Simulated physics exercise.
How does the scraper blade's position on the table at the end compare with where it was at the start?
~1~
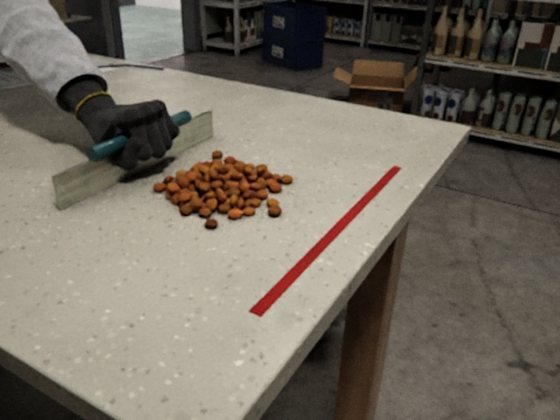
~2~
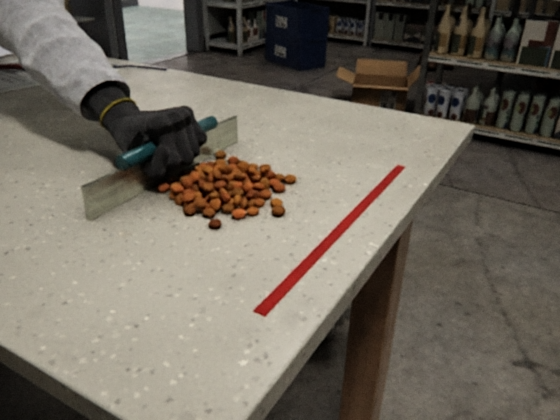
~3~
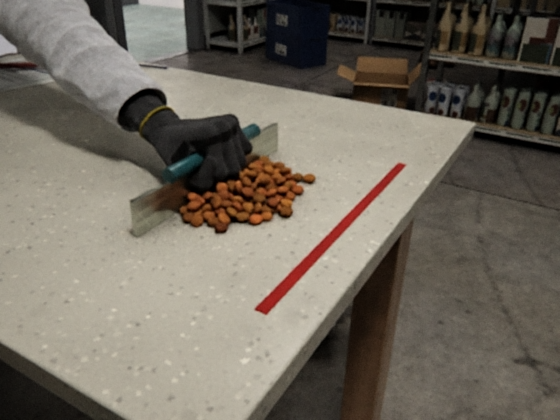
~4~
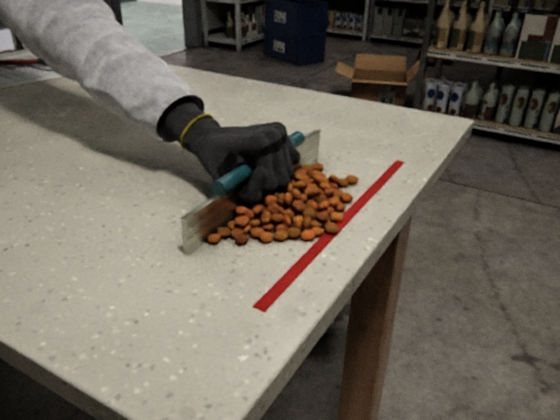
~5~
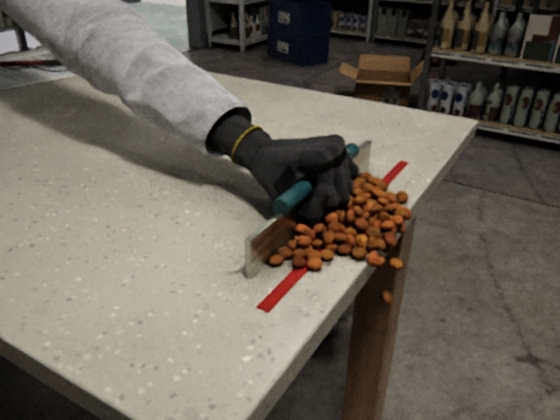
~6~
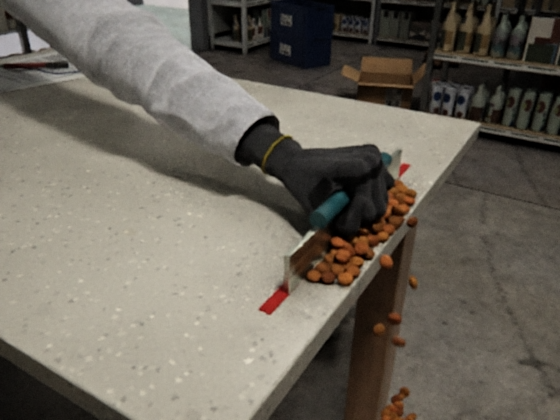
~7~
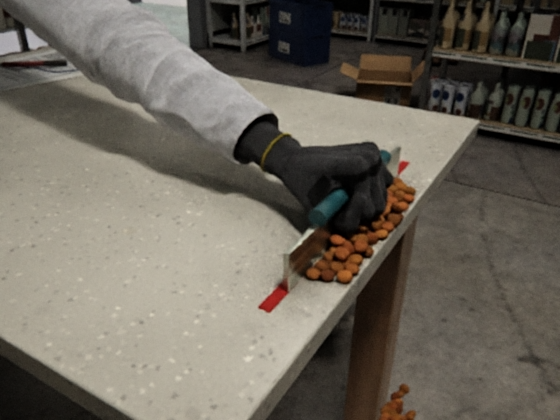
At the start the blade is towards the left of the table, on the left side of the heap and well away from the red tape. By the end it is farther right and nearer the viewer, resting at the tape close to the table's right edge.
A black-gloved hand grips a scraper with a teal handle beside a heap of orange-brown, nut-like pieces on a pale speckled table, seen from above at a slight angle in a storeroom with shelves of bottles behind. A strip of red tape lies near the table's right edge. The hand pushes the blade rightward until it meets the heap and sweeps it along. The pieces cross the tape, and some spill over the edge towards the floor. The scraper stops at the tape, with roughly half the heap still on the table against the blade.
